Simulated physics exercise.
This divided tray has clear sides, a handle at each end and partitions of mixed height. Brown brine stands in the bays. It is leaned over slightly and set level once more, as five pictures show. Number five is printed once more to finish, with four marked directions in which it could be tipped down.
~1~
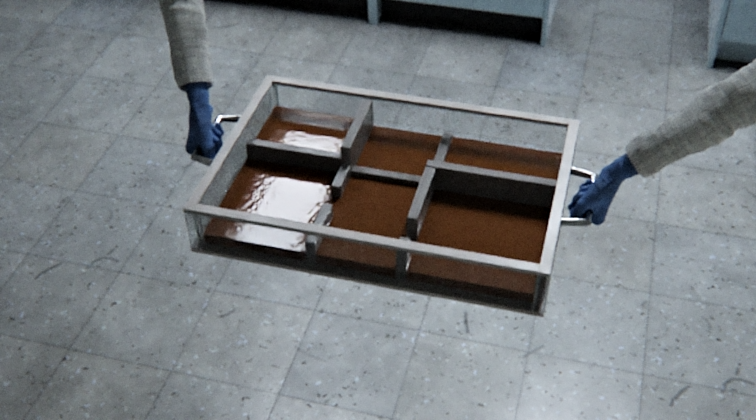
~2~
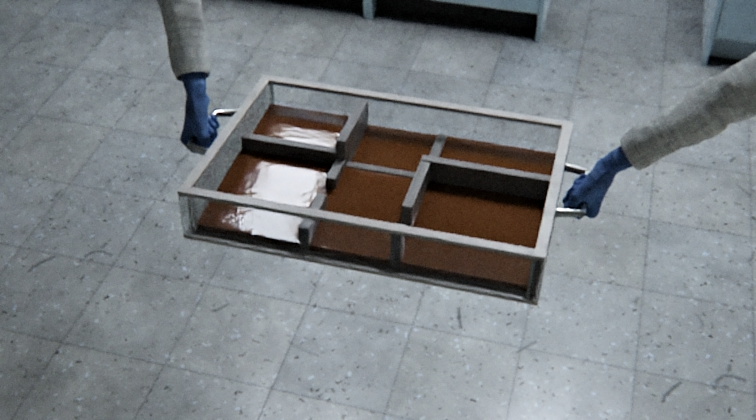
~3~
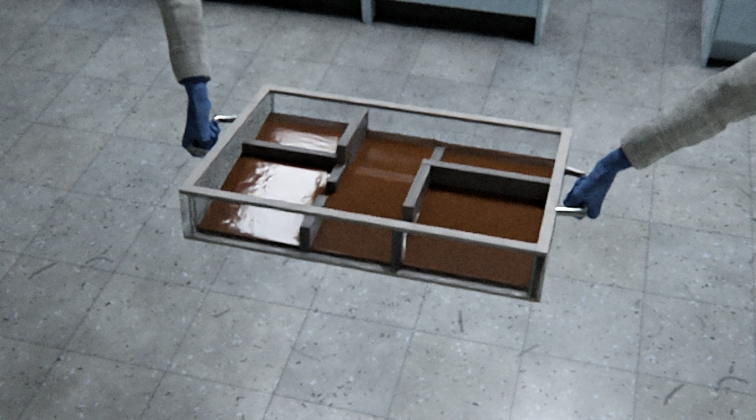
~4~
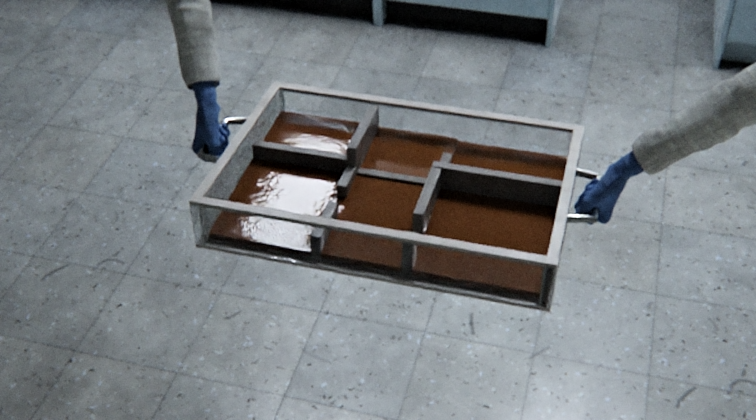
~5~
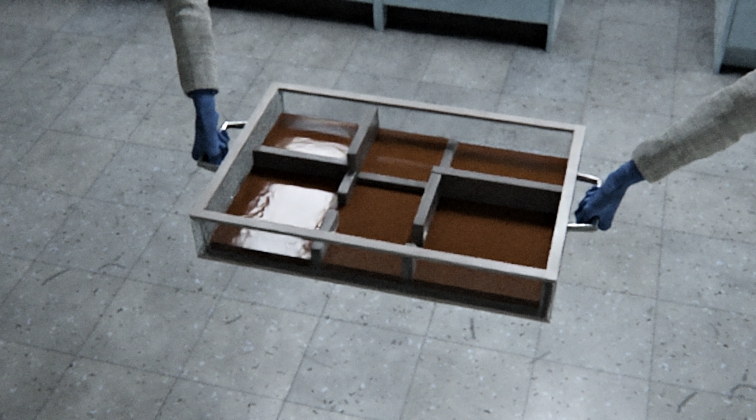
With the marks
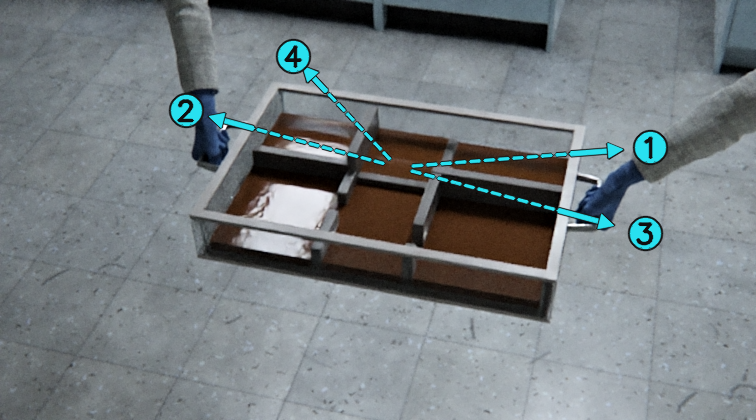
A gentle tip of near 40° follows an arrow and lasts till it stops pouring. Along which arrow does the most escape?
Arrow 4 does it best.
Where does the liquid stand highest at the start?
That is the back left bay.
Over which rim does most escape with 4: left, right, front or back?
Over the back one.
On the marked copy, 1 ends at (617, 150); 2 ends at (214, 117); 3 ends at (608, 223); 4 ends at (306, 70).
With 1, about 30 % stays in the tray, the largest part in the back right bay.
With 2, about 32 % stays in the tray, the largest part in the back left bay.
With 3, about 36 % stays in the tray, the largest part in the front right bay.
With 4, about 25 % stays in the tray, the largest part in the back left bay.
